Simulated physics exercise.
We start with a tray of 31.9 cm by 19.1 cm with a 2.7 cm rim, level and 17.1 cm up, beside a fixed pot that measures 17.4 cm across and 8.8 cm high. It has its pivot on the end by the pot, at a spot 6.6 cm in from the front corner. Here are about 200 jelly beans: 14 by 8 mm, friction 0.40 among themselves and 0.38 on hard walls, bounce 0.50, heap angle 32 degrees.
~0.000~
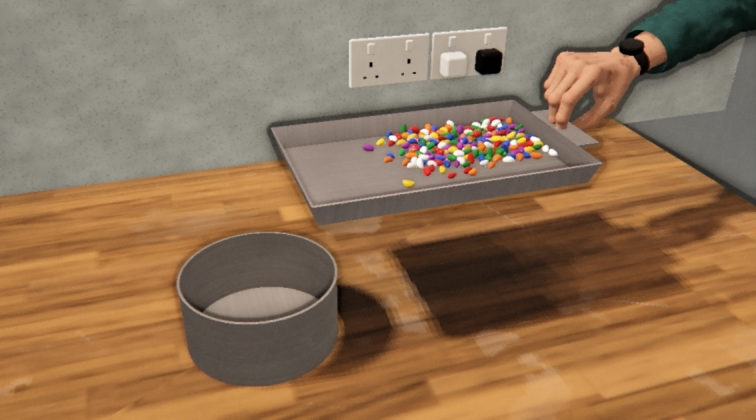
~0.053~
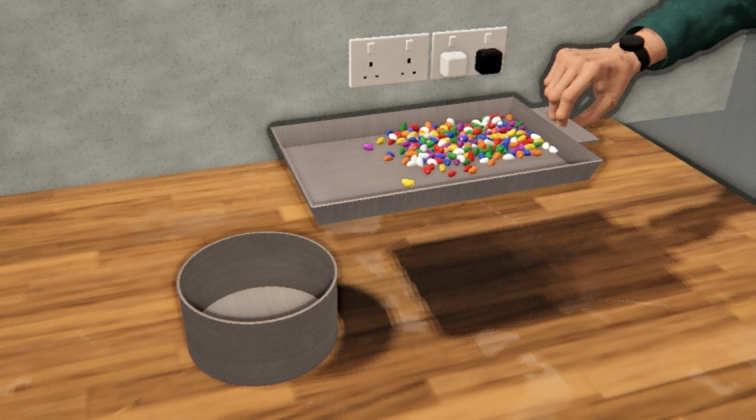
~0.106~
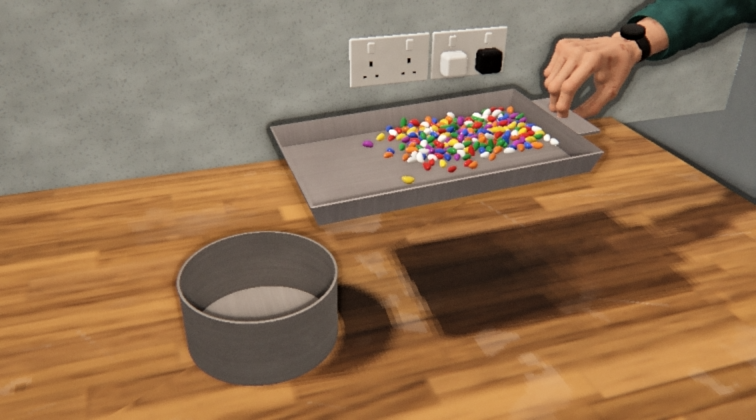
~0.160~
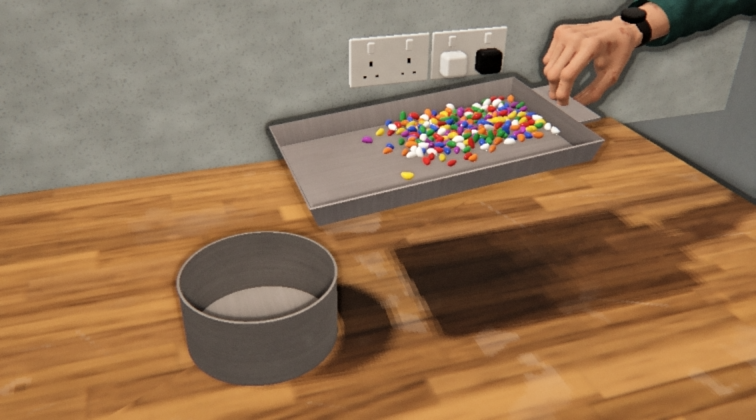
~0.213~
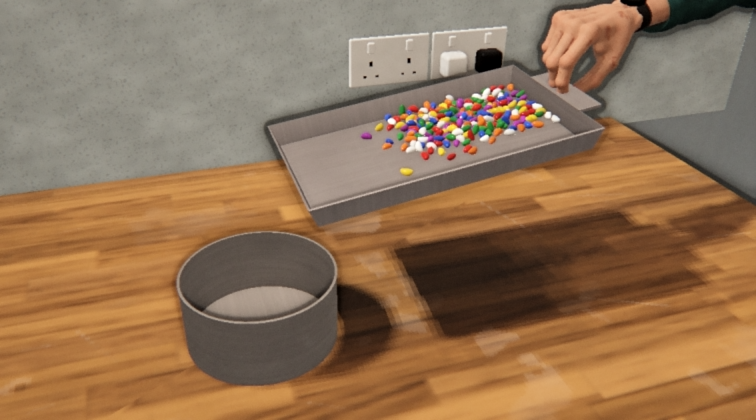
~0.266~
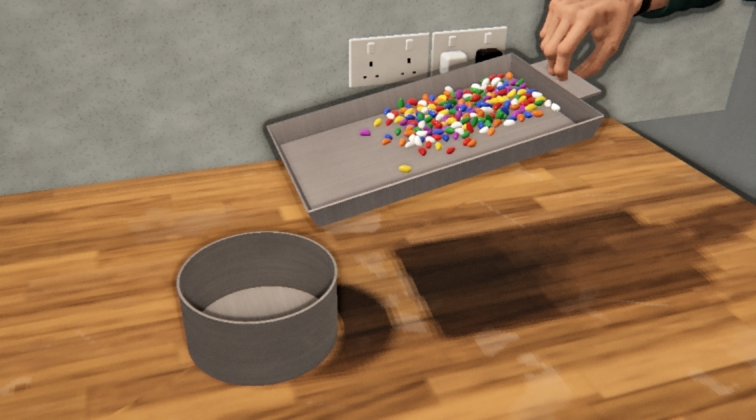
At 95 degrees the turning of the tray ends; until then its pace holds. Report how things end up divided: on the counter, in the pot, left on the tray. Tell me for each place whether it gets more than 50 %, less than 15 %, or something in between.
I expect counter: Less than 15 %, pot: More than 50 %, tray: Less than 15 %.
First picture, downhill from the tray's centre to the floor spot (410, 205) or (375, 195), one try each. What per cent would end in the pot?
Around 35 % for the first direction, around 75 % for the second.
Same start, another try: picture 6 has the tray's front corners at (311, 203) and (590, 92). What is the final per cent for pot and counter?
Pot 65 % / counter 35 %.
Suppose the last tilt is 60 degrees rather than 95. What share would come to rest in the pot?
Estimate: Roughly 35 percent.
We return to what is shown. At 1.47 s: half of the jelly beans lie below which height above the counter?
About 18 cm.
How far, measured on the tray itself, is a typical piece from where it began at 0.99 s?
Around 22 centimetres.
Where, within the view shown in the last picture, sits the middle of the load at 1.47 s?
Estimated load position: Around (291, 196).
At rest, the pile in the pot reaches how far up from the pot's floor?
Height: Approx. 2.0 cm.
After 0.99 s, tilt 50 degrees; the tray holds 95 %, the pot 0 %.
After 1.47 s, tilt 77 degrees; the tray holds 65 %, the pot 30 %.
Then, at 2.02 s, tilt 95 degrees; the tray holds 5 %, the pot 80 %.
At rest (2.9 s), counter 5 %, pot 95 %, tray 0 %.
